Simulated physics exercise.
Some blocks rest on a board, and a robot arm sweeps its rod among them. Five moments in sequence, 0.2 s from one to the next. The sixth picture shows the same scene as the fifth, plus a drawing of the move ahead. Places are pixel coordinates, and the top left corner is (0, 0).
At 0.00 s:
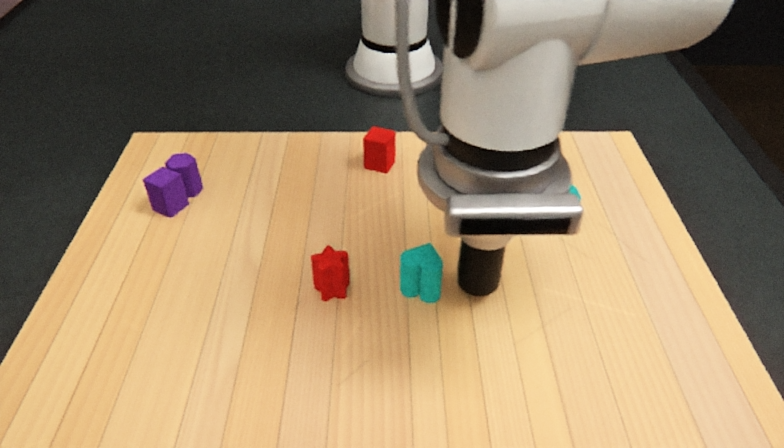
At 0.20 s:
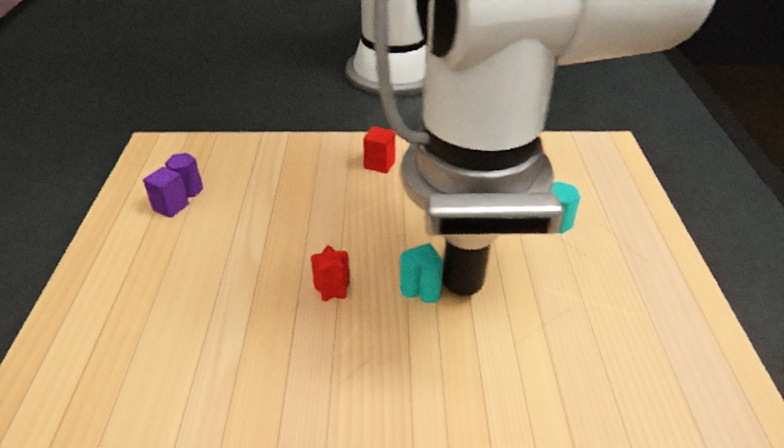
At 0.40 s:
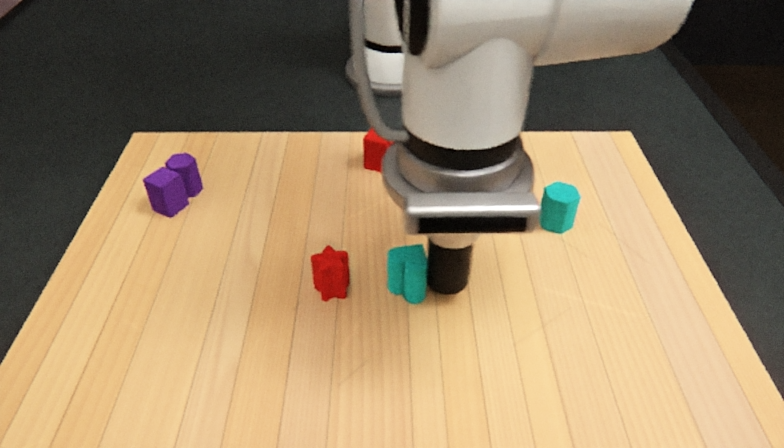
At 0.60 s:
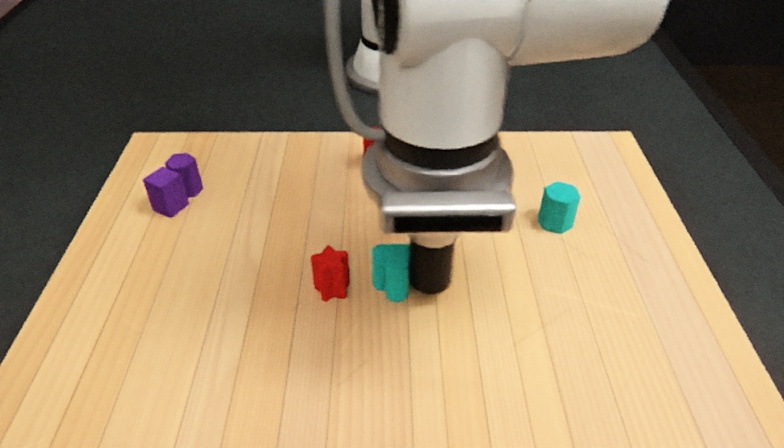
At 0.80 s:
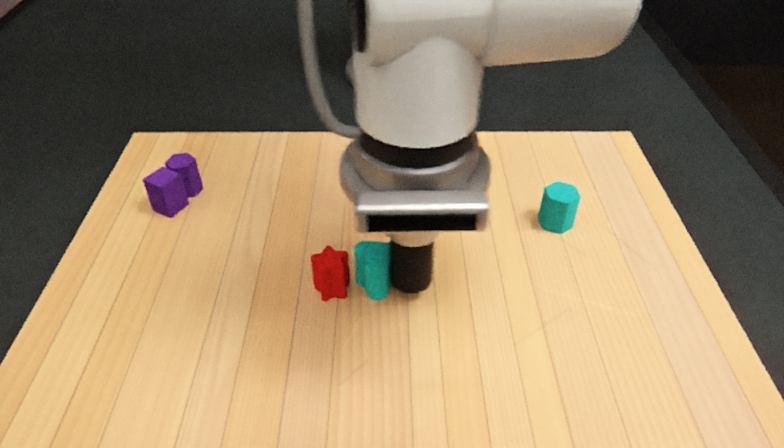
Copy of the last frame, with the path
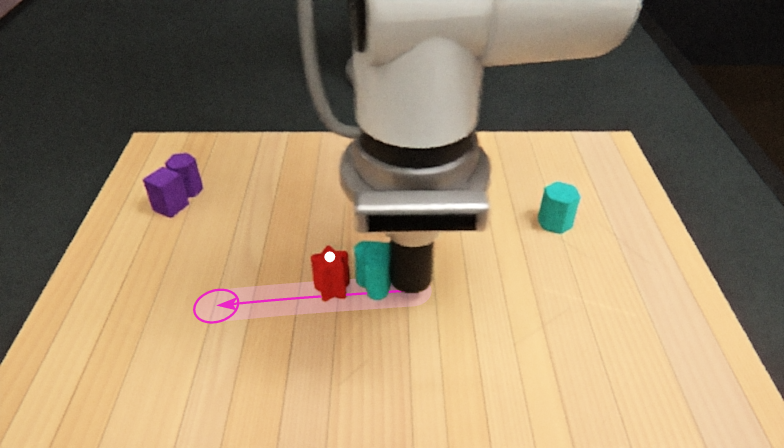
To begin with, a robot arm holds its dark rod just right of a turquoise heart block on a wooden board, with red, purple and other turquoise blocks around. The rod moves left to the heart, then pushes it steadily left until it sits close beside the red star block, which stays still.
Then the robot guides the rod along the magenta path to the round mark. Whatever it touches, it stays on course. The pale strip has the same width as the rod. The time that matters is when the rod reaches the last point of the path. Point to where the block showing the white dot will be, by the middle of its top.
It should be at about (235, 246).
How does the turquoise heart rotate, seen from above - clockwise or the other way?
It spins with the clock.
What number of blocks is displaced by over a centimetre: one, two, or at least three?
I predict two.
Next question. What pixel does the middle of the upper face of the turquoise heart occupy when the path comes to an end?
It will likely be found at (317, 238).
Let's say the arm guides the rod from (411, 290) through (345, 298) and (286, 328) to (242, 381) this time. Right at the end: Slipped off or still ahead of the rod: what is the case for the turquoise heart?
When the path is over, you would find the turquoise heart off to the side or behind the rod.
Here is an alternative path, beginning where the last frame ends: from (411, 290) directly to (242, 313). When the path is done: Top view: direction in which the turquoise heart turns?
From above, it looks like the turquoise heart goes clockwise.
The line goes in a line from (411, 290) to (216, 306); the dot is on the red star block.
The first path, step by step. One third of the way, rod (345, 284); red star block (297, 256), turned 40° anticlockwise; turquoise heart (325, 241), turned 40° clockwise.
Two thirds of the way, rod (280, 289); red star block (253, 250), turned 35° anticlockwise; turquoise heart (317, 238), turned 65° clockwise.
At the end, rod (213, 295); red star block (235, 246); turquoise heart (317, 238), turned 65° clockwise.
